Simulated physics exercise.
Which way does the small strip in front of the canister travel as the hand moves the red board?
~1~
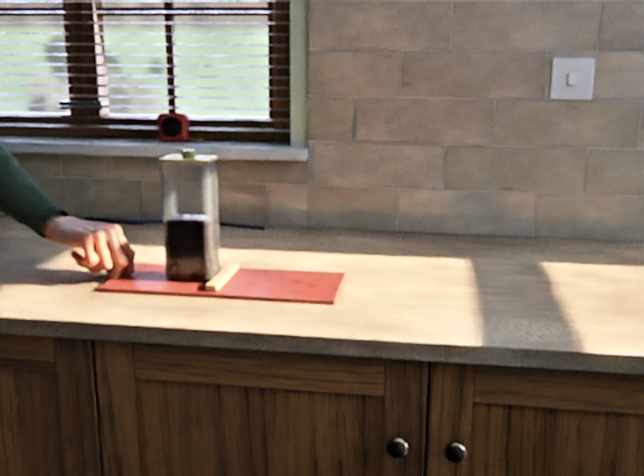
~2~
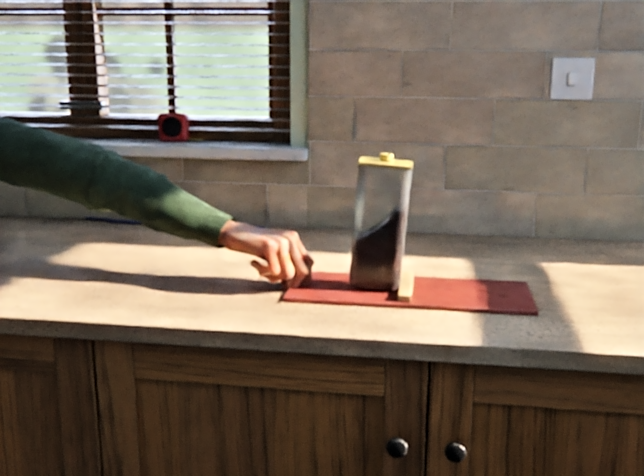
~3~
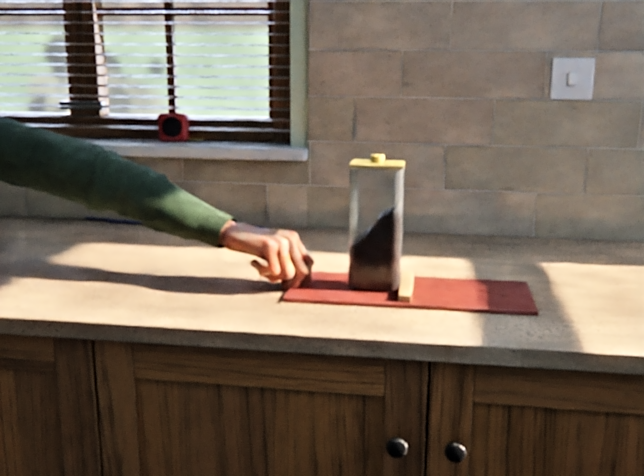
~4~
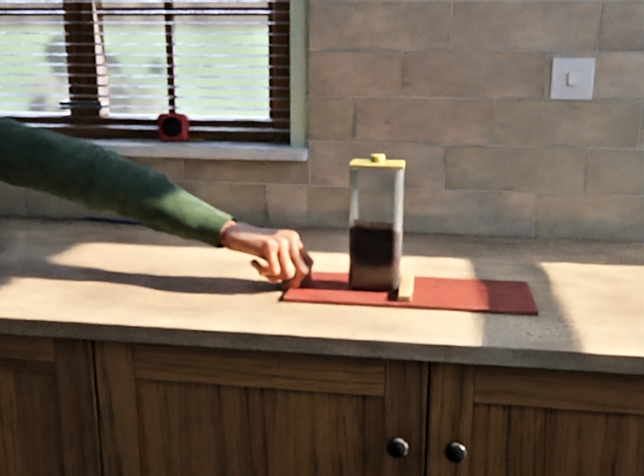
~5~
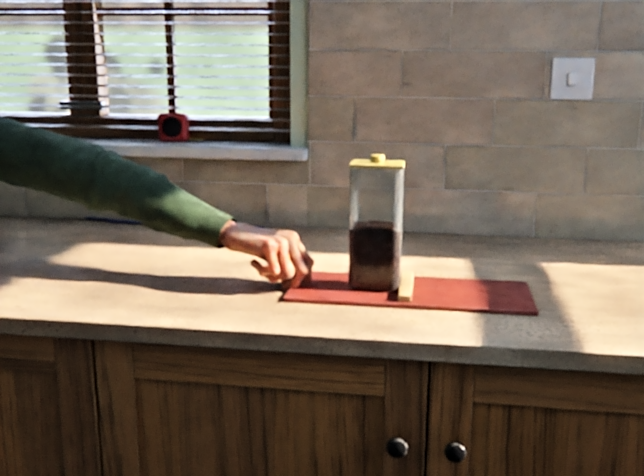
It travels to the right, along with the board and the canister.
